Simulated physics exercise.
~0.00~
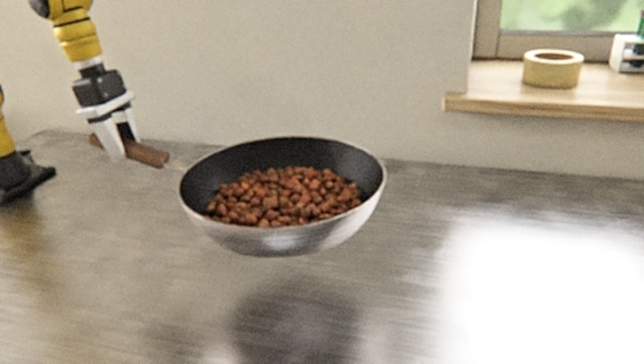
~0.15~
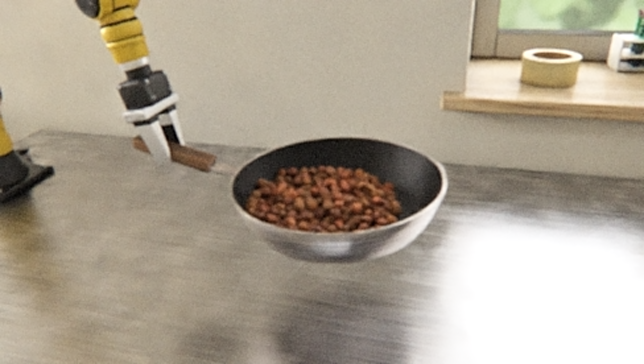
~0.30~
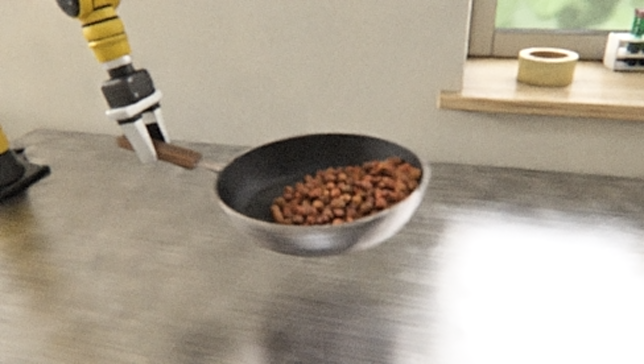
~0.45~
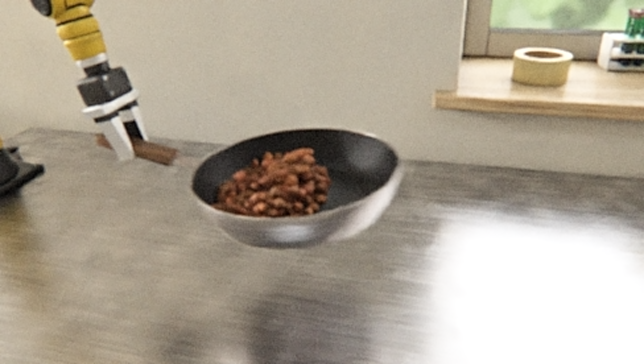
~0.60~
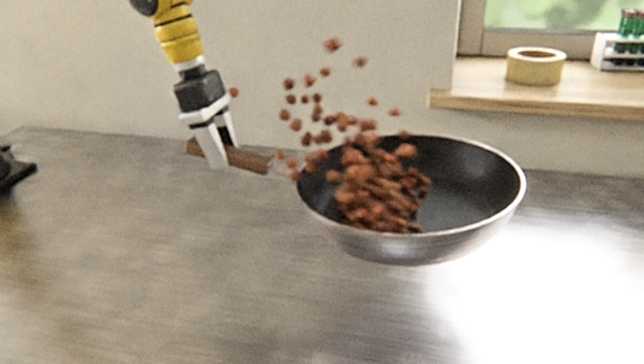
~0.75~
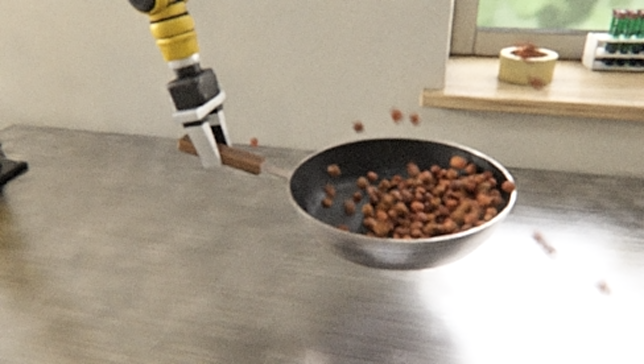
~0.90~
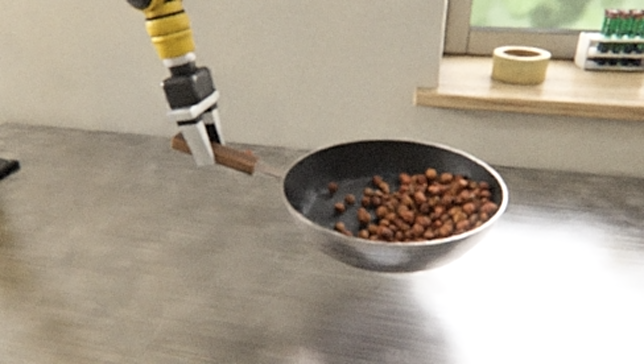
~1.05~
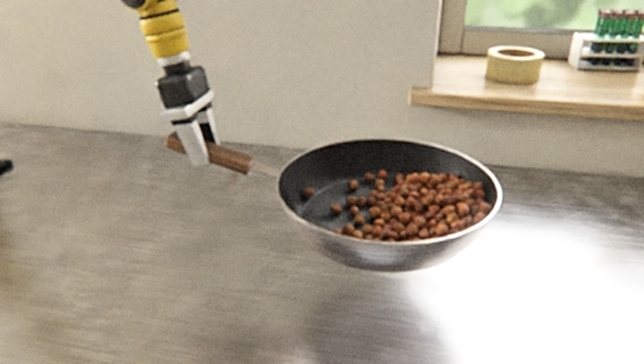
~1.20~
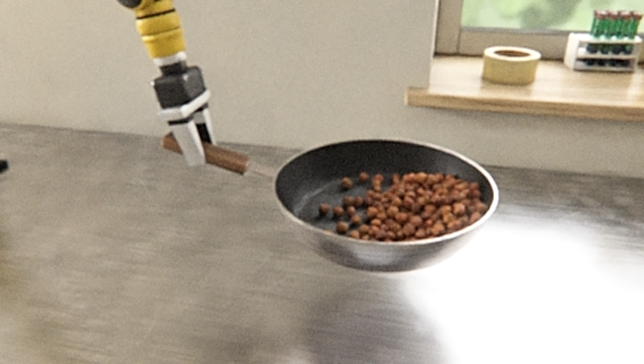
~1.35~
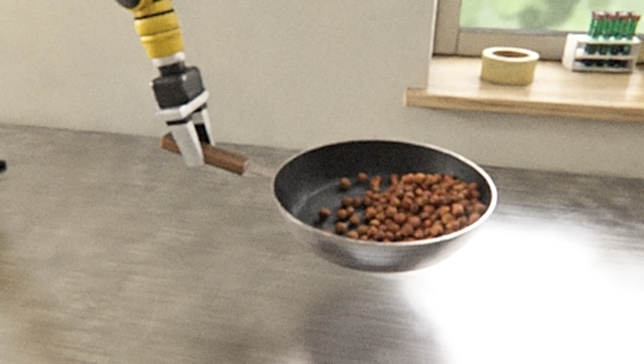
A yellow and black robot arm swung a frying pan of hazelnuts back and forth above a table, then jerked it right, tossing the nuts up; a few flew out, but most landed back in the pan, which was finally held still.
